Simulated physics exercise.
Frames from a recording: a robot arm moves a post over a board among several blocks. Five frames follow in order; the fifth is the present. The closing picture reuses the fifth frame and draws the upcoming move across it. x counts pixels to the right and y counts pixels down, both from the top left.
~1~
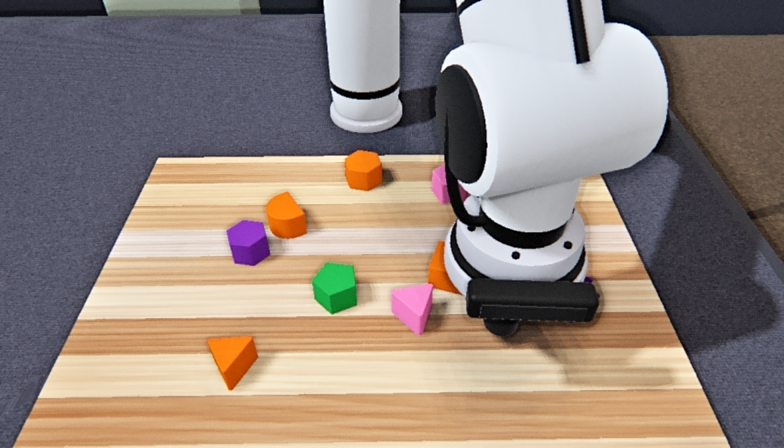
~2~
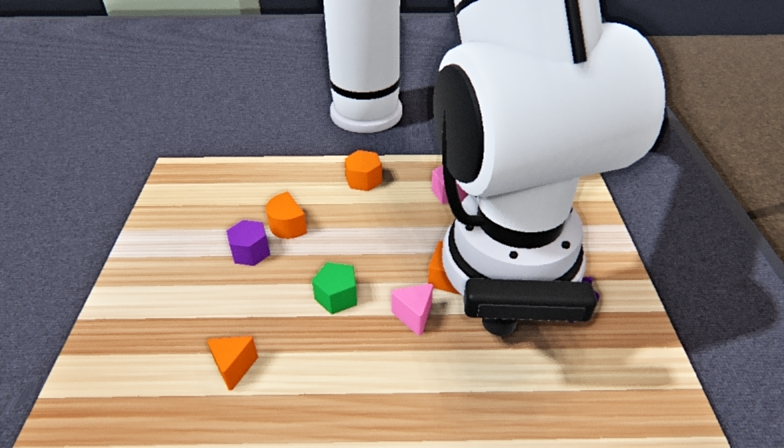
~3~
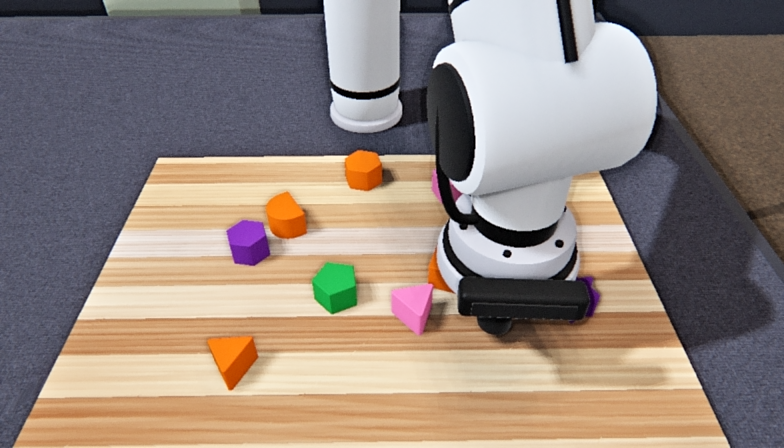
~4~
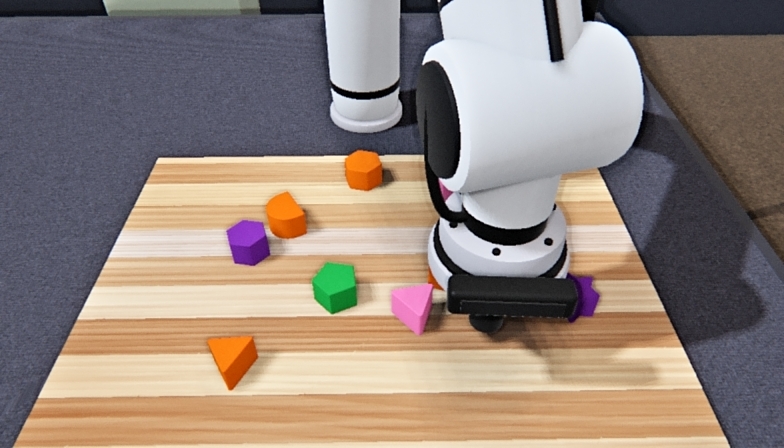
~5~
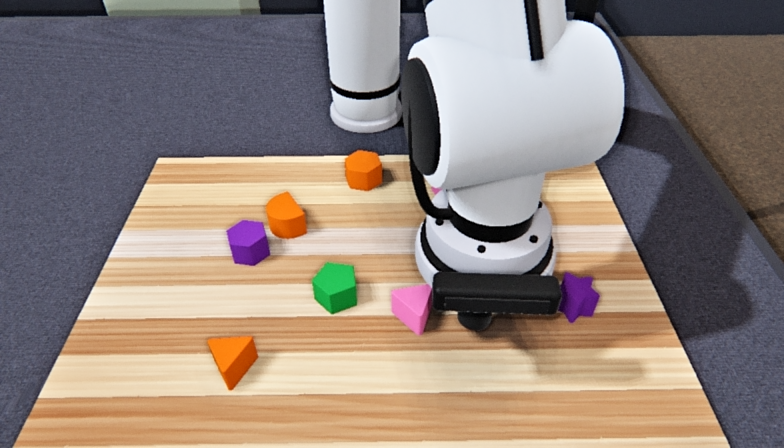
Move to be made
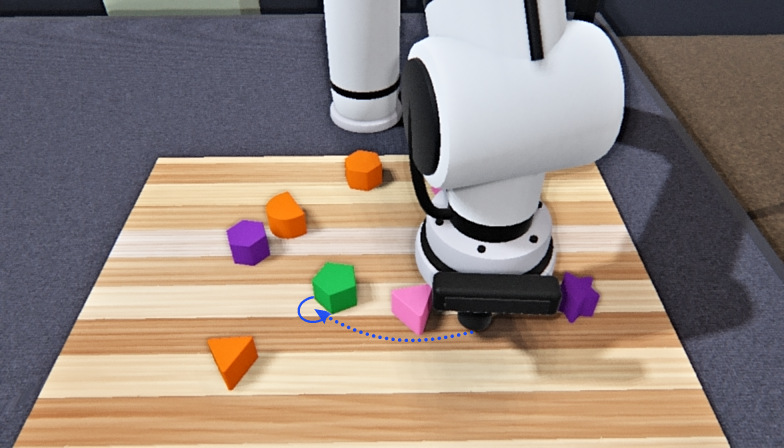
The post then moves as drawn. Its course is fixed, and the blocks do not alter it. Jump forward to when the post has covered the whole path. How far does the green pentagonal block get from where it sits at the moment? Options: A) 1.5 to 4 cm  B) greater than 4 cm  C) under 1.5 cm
A (1.5 to 4 cm)
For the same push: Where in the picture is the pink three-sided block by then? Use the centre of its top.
Most likely (391, 294).
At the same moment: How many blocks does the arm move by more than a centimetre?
Two of them.
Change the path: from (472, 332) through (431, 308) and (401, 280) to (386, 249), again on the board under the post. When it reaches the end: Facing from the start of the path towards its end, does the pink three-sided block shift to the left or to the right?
Sideways, to the left.
Path on the board, from (472, 332) by way of (416, 340) and (360, 332) to (315, 309).
On the path given first. One third of the way, post (417, 327); pink three-sided block (406, 296), turned 35° clockwise.
Two thirds of the way, post (359, 318); pink three-sided block (391, 294), turned 90° clockwise.
At the end, post (313, 296); green pentagonal block (325, 264), turned 50° clockwise; pink three-sided block (391, 294), turned 90° clockwise; orange square in place.
